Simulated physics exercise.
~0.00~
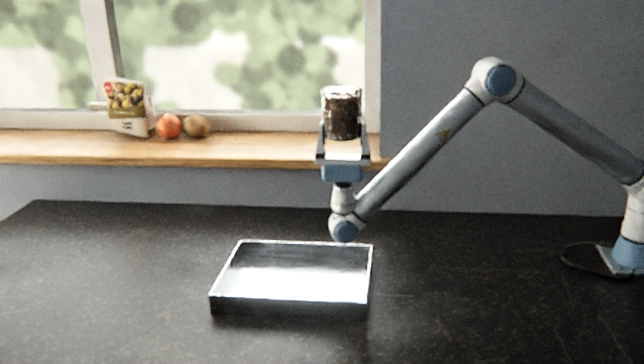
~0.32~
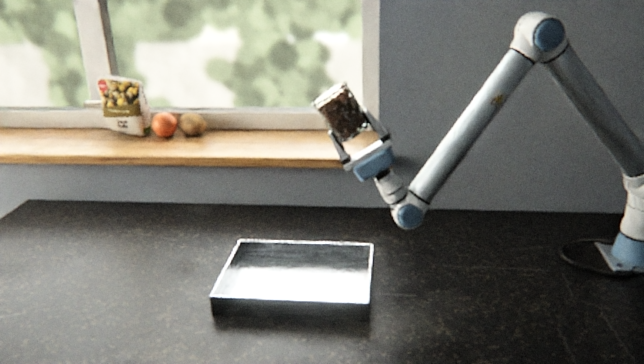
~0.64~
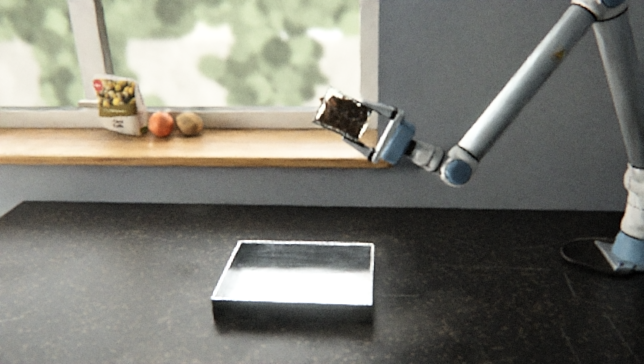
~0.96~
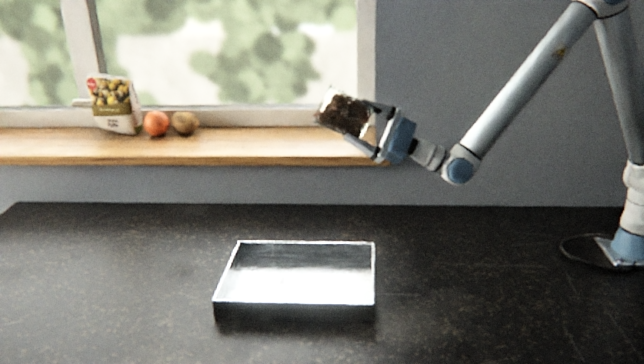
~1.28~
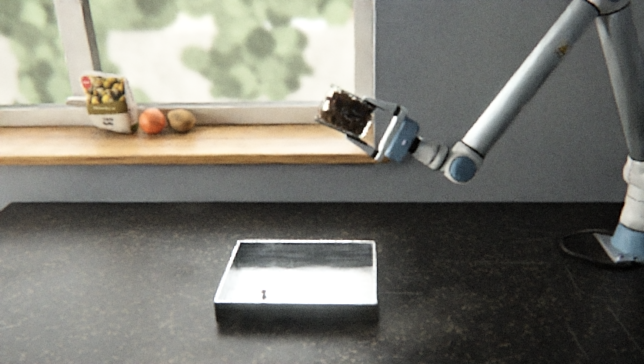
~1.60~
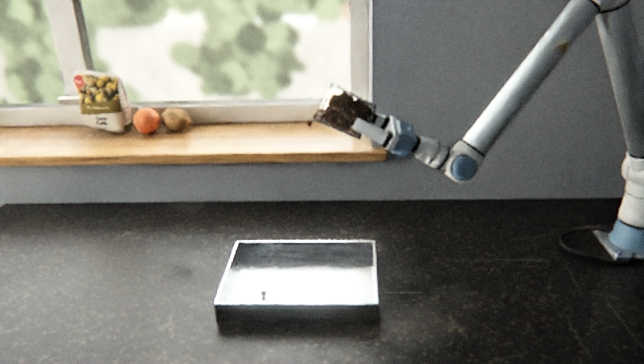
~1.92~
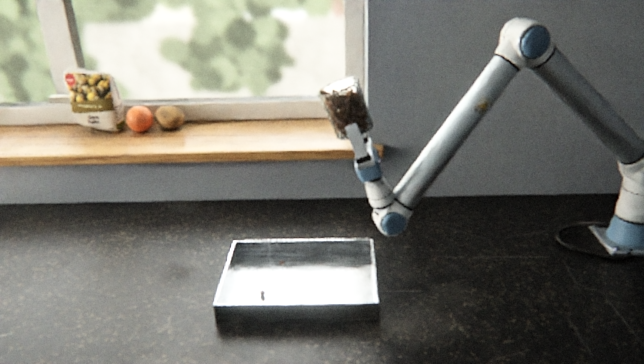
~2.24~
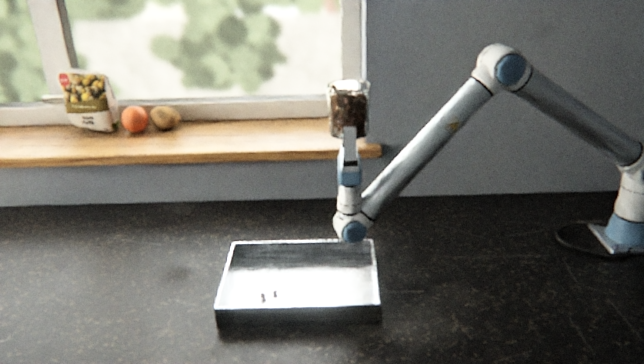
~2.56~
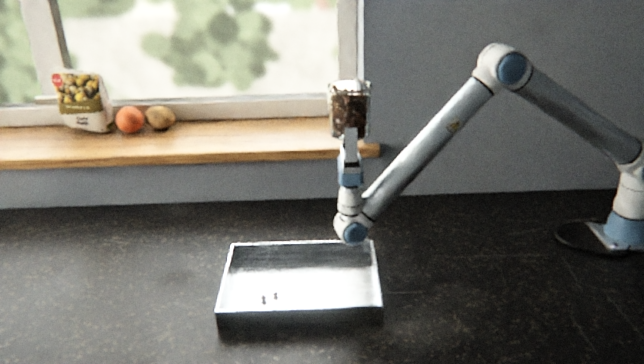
A jointed robot arm holds a small clear beaker of dark brown pellets upright above a black table, behind a shallow, shiny tray. The arm swings up and to the right at its joints, tipping the beaker leftward until it lies steeply tilted, mouth toward the window side. It holds there while the gripper rolls around, and a tiny piece or so appears in the tray. The arm then folds back down, bringing the beaker upright again. It ends still, the beaker nearly as full as before, with just two little pellets in the tray.
